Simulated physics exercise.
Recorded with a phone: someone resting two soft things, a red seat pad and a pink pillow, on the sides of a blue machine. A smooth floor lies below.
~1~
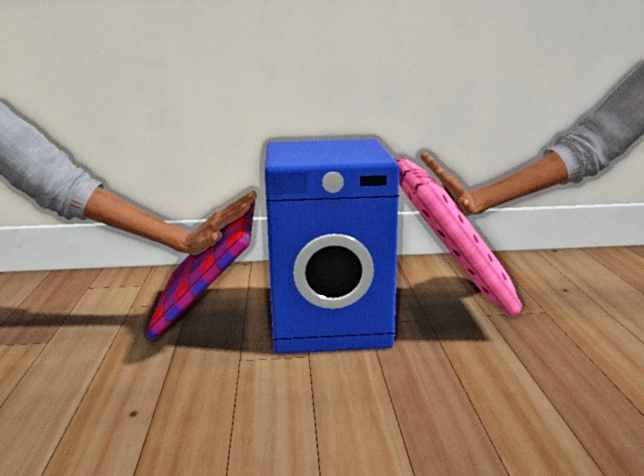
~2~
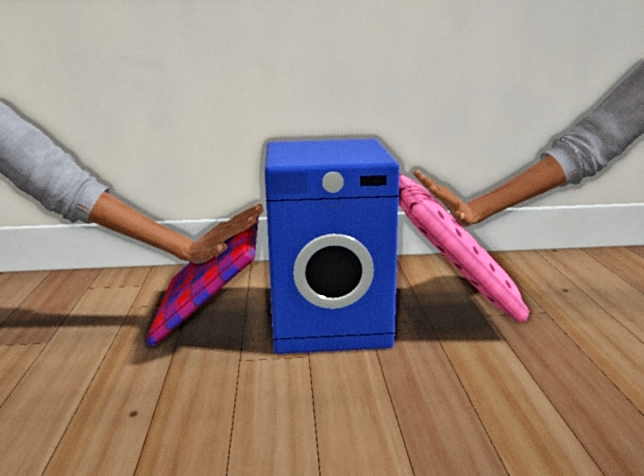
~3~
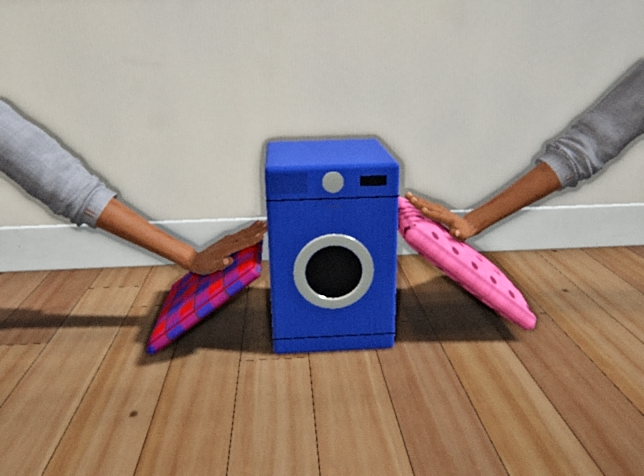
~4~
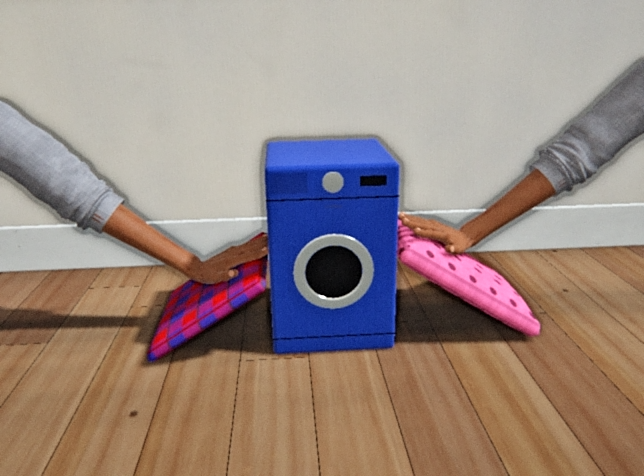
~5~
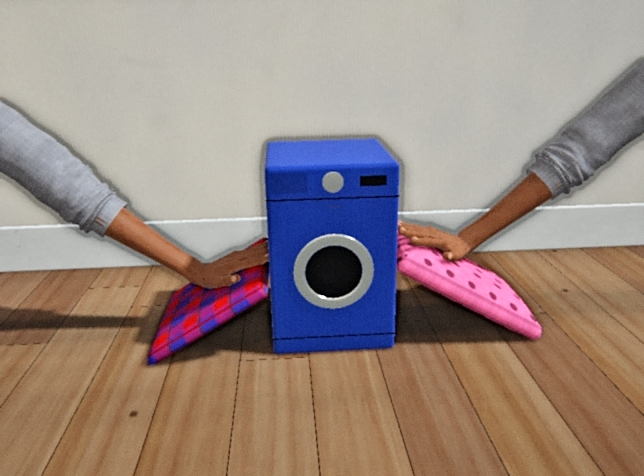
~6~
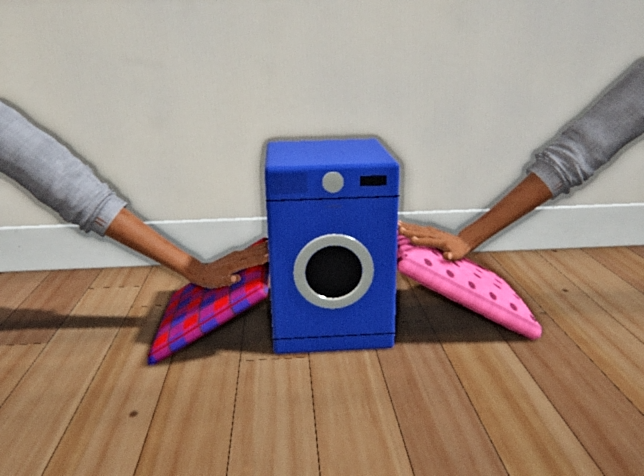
A blue front-loading machine with a round dark door stands on a wooden plank floor against a pale wall with a white baseboard, seen from the front and slightly above. A red and blue checked pad leans on its left side and a pink spotted pillow on its right, each touched by a grey-sleeved arm. Both hands lower as the cushions slant further, then everything stays nearly still, the camera fixed.
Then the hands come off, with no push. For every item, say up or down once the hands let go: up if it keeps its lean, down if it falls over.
Red seat pad: Down, pink pillow: Down.
Then, 0.28 s later than the last view, seat pad flat on the floor near (207, 319); pillow flat on the floor near (466, 304).
Finally, seat pad flat on the floor near (207, 321); pillow flat on the floor near (466, 304). The red seat pad slips and lies down and the pink pillow slumps to the floor.
